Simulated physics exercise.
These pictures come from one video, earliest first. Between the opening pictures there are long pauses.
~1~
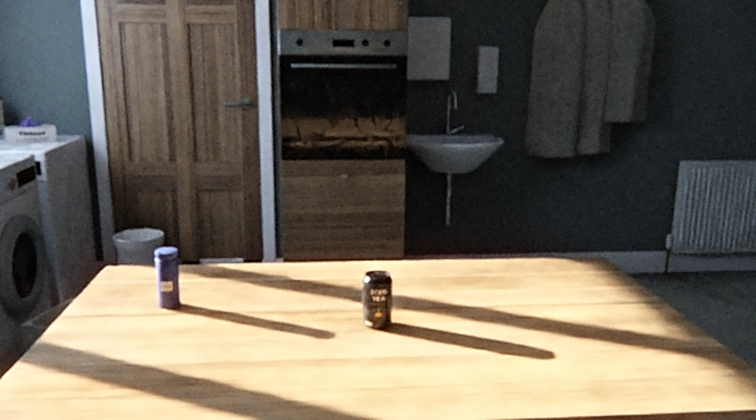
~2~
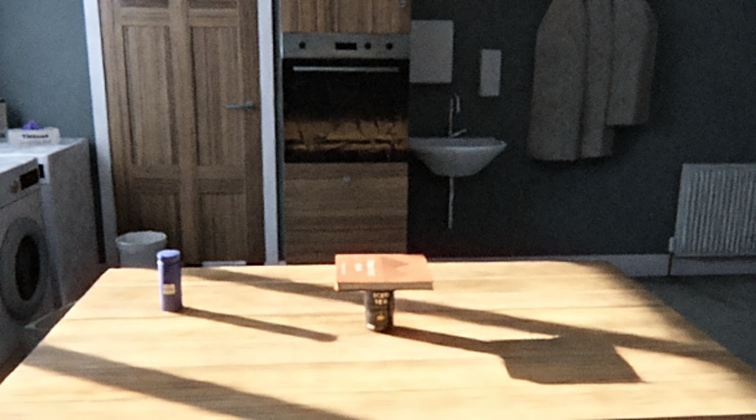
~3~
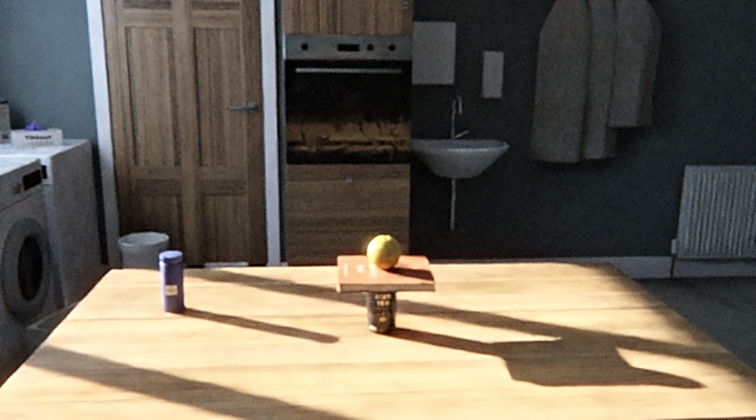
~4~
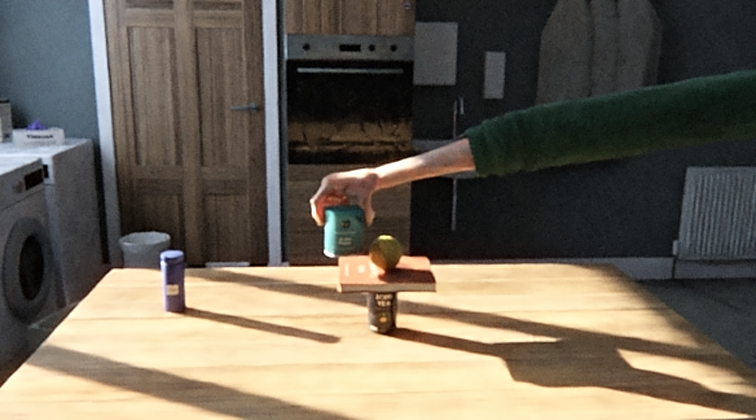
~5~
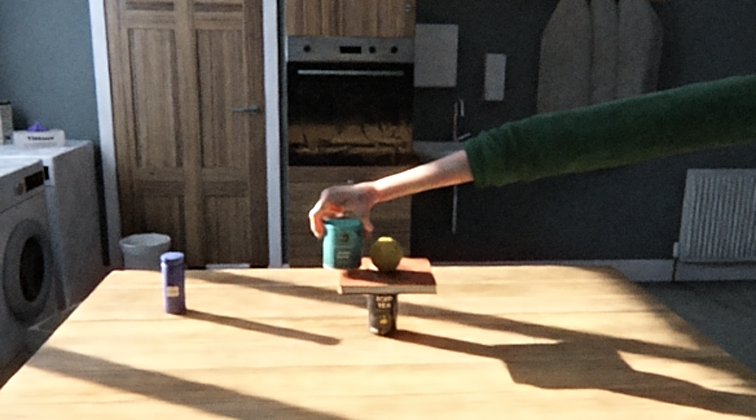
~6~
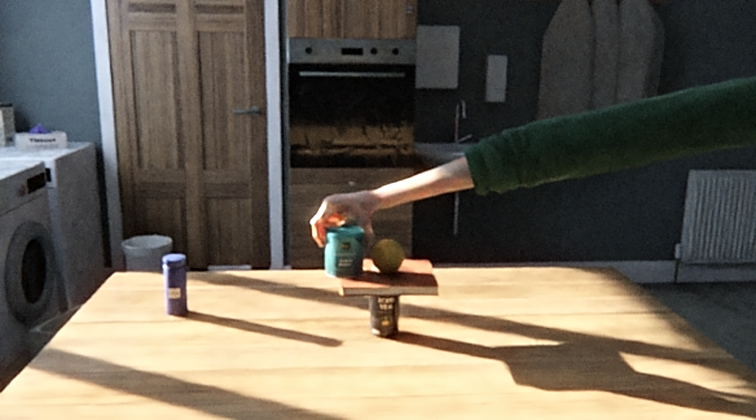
A hand in a dark green sleeve reaches in from the right and lowers a turquoise pot onto the left side of an orange book, keeping hold. Earlier, the book appears flat atop a black can, then a yellow round fruit upon it, while a blue shaker stands left. The camera, facing a sunlit wooden table in a room with an oven and sink, drifts very slightly.
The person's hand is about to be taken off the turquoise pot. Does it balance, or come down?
Safe.
Then, 0.80 s on from there, no change.
Then, 2.00 s on from there, turquoise pot resting near (343, 252).
In the end, all 5 unmoved. At the end, from the last picture's camera, turquoise pot near (343, 252). The pile holds.
